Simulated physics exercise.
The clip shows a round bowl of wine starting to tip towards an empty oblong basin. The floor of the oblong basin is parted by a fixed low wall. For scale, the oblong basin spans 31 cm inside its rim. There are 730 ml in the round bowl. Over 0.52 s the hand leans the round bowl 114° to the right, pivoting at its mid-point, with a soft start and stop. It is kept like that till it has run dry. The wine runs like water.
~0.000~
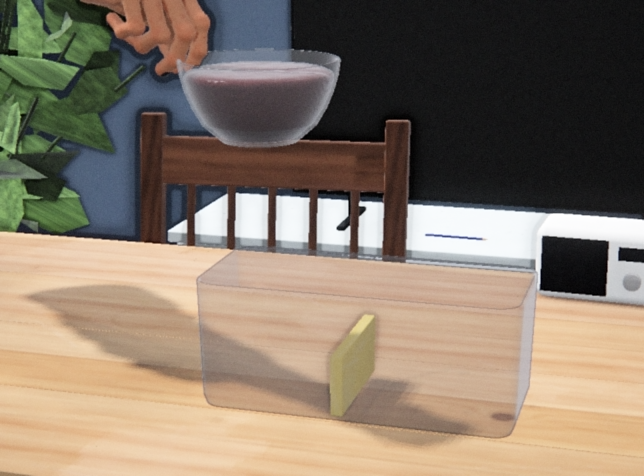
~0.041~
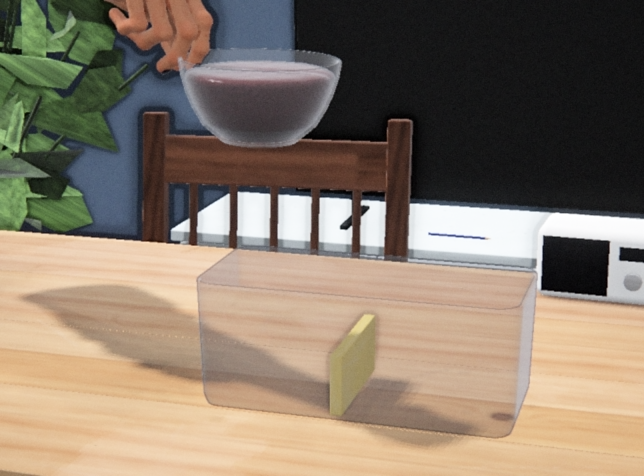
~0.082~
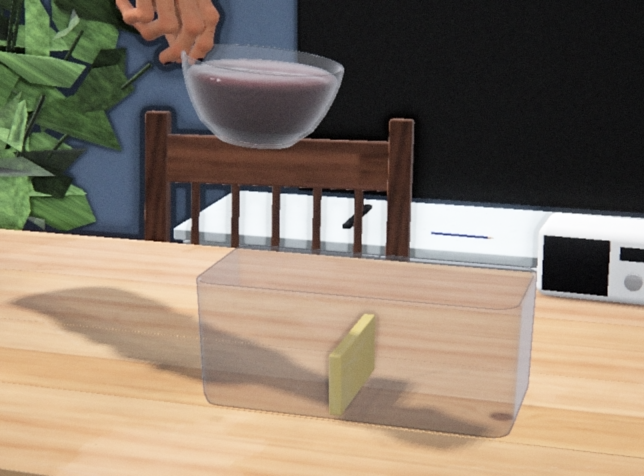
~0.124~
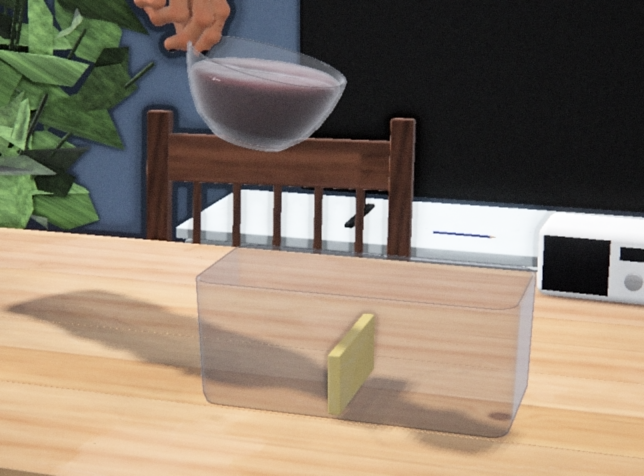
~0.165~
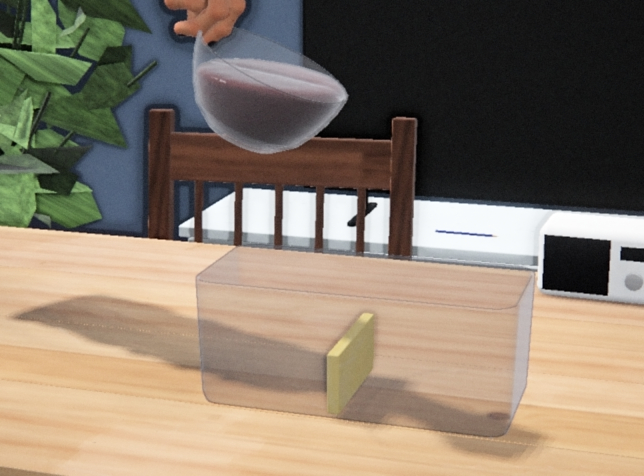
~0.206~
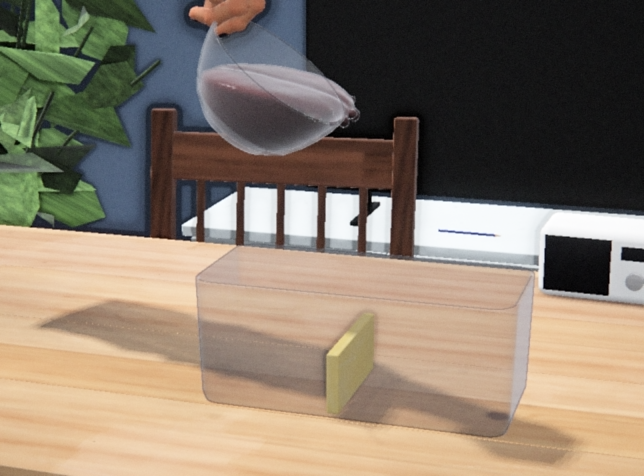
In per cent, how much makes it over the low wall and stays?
Roughly 70 per cent is past the wall.
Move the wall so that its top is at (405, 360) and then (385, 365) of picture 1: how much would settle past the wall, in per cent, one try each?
In turn about 30 and 45 per cent.
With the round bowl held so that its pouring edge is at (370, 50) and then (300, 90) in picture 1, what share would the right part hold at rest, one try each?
First 80, then 40 per cent.
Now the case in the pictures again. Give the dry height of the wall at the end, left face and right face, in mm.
Left about 48 mm, right about 36 mm.
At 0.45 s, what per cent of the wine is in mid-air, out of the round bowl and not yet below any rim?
Some 44 per cent.
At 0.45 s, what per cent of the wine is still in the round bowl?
Near 6 in a hundred.
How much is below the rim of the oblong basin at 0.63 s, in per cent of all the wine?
About 90 per cent.
Then, 0.45 s in, the tilt is 109° and 6 per cent is still to pour, 0 is left of the wall and 50 right of it.
Then, 0.63 s in, the tilt is 114° and 0 per cent is still to pour, 19 is left of the wall and 72 right of it.
Then, 0.82 s in, the tilt is 114° and 0 per cent is still to pour, 25 is left of the wall and 69 right of it.
Then, 1.02 s in, the tilt is 114° and 0 per cent is still to pour, 26 is left of the wall and 70 right of it.
Finally, 27 per cent lies left of the wall, 70 right of it and 3 outside.
